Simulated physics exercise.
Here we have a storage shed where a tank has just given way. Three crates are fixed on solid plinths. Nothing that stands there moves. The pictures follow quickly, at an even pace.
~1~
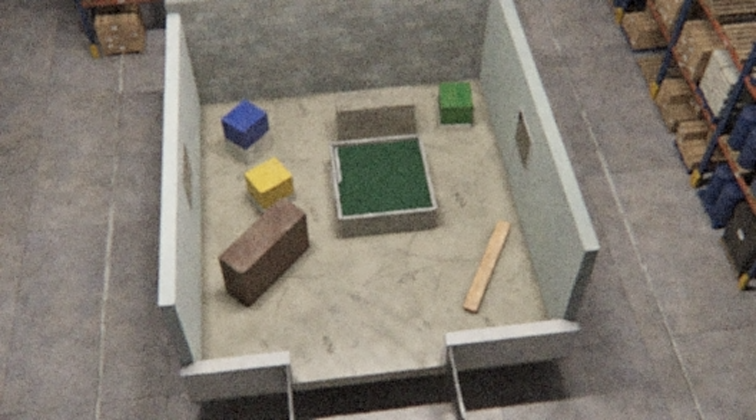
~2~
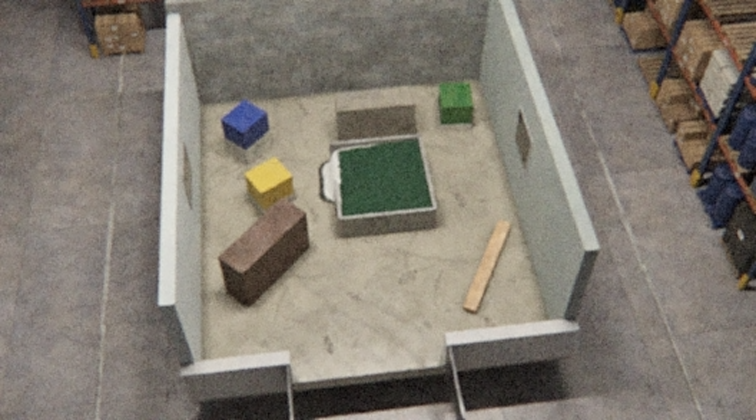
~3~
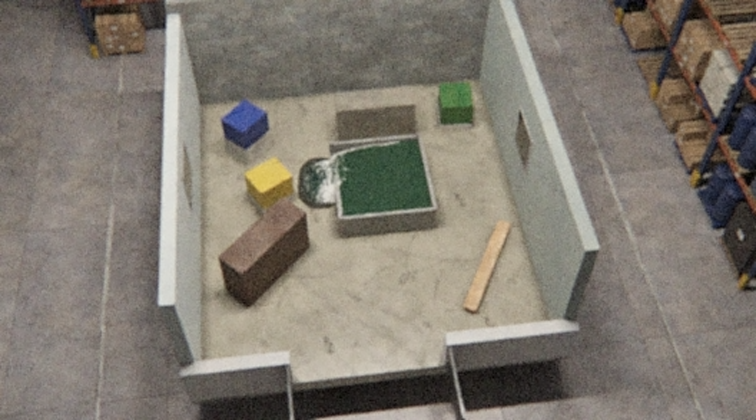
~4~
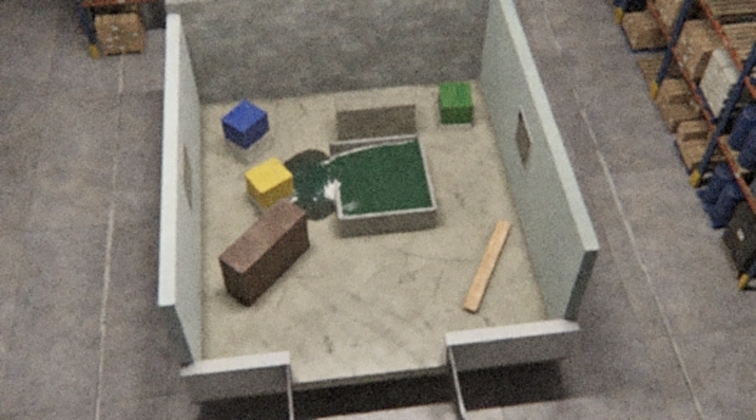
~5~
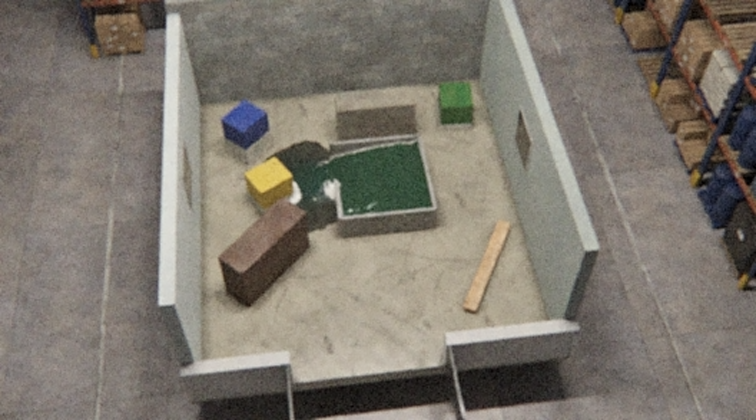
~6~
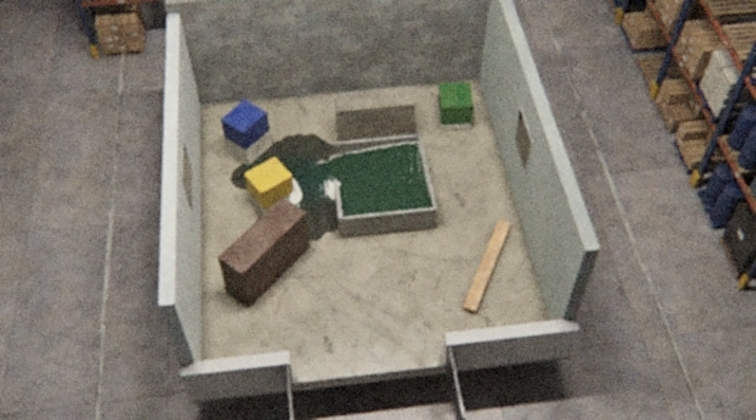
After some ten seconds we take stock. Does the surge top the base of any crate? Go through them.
In the end: The green crate stays dry; the yellow crate gets wet; the blue crate stays dry.
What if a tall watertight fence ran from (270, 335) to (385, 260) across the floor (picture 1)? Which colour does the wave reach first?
It is the yellow one.
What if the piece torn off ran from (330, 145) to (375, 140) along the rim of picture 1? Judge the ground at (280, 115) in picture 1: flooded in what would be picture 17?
At that place: Flooded.
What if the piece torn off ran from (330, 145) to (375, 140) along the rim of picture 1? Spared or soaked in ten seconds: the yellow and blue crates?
Then: Yellow is spared; blue remains dry.
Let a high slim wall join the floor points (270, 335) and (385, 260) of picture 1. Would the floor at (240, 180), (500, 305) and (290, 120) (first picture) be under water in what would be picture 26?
In that order: Awash, free of water, wet.
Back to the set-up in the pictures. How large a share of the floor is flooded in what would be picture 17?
I make it 25 per cent.
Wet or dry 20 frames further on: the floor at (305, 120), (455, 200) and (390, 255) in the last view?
One after the other: Flooded, free of water, awash.
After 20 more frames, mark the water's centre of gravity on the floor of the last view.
Near (319, 188).
A moment on, water covers 15 % of the floor; the green crate not reached, the yellow crate water round its plinth, the blue crate water round its plinth.
Next, water covers 25 % of the floor; the green crate not reached, the yellow crate water round its plinth, the blue crate water round its plinth.
Then, water covers 45 % of the floor; the green crate not reached, the yellow crate water round its plinth, the blue crate water round its plinth.
Later, water covers 60 % of the floor; the green crate water round its plinth, the yellow crate water round its plinth, the blue crate water round its plinth.
In the end, water covers 90 % of the floor; the green crate stayed above the water, the yellow crate was topped, the blue crate stayed above the water.
